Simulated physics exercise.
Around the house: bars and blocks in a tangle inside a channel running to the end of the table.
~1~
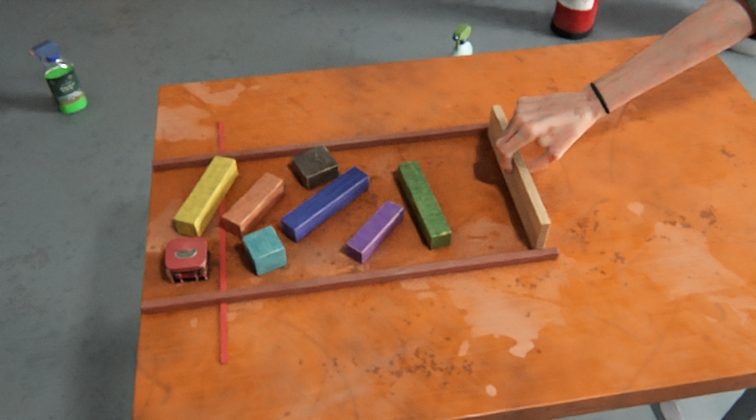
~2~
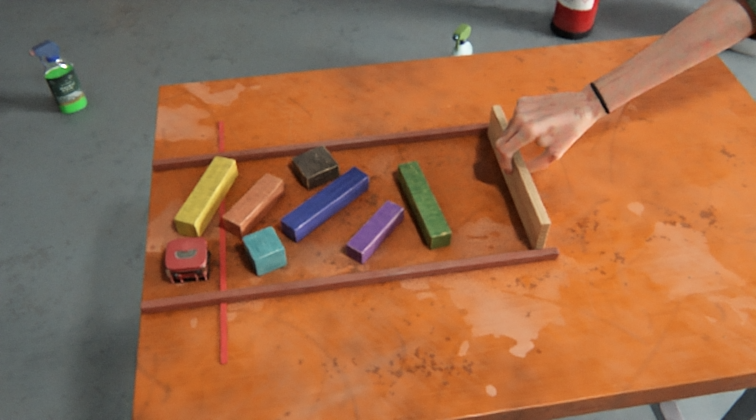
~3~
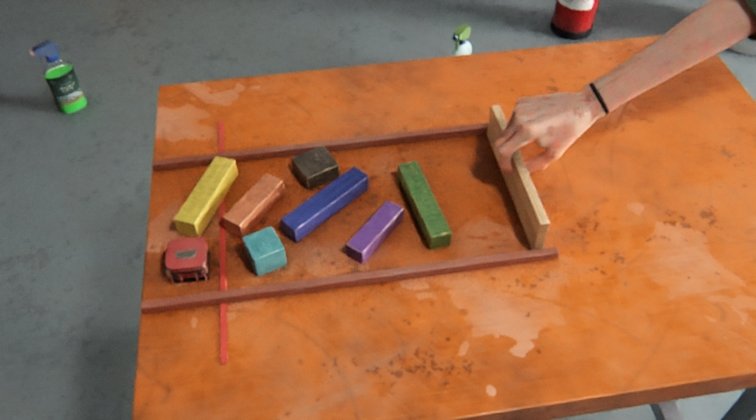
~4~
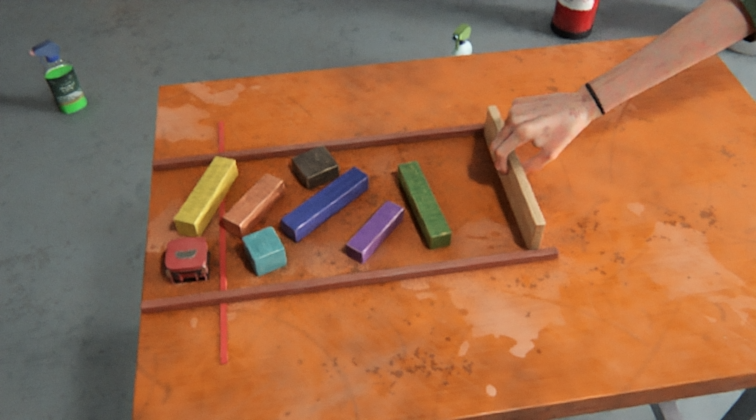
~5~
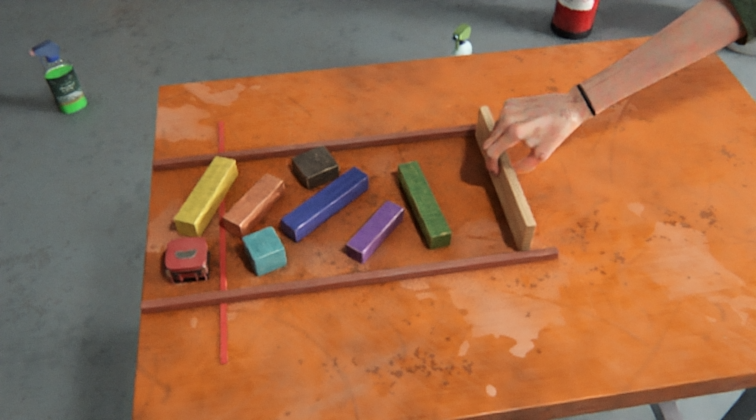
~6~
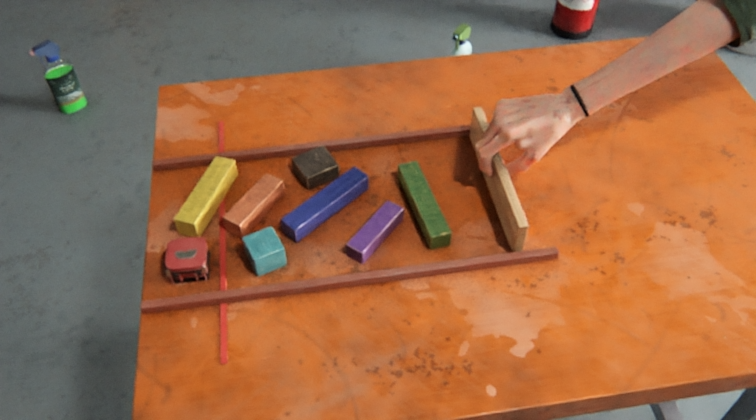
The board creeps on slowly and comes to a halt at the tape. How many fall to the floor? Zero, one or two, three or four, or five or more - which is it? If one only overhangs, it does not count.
Well, a single one or a pair end up dropping off.
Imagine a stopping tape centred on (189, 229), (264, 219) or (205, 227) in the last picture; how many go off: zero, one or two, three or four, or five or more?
Try 1 - five or over; try 2 - none at all; try 3 - three or four.
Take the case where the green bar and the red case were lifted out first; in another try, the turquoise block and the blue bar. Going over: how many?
0 and 0.
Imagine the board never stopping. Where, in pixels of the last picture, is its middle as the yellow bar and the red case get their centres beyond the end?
When the yellow bar crosses, the middle is near (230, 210); when the red case crosses, near (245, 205).
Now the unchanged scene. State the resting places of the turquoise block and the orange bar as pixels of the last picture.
The turquoise block settles near (158, 282); as for the orange bar, near (156, 206).
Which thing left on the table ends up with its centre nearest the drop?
Closest at the end: The orange bar.
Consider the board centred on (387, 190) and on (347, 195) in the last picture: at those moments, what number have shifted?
First 3, then 5.
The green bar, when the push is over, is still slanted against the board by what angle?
It measures close to 0 degrees.
Soon after, none off yet; red case at rest near (189, 260); yellow bar at rest near (208, 196); orange bar at rest near (255, 205).
At rest, the number that fall off is one or two; fallen, yellow bar and red case.
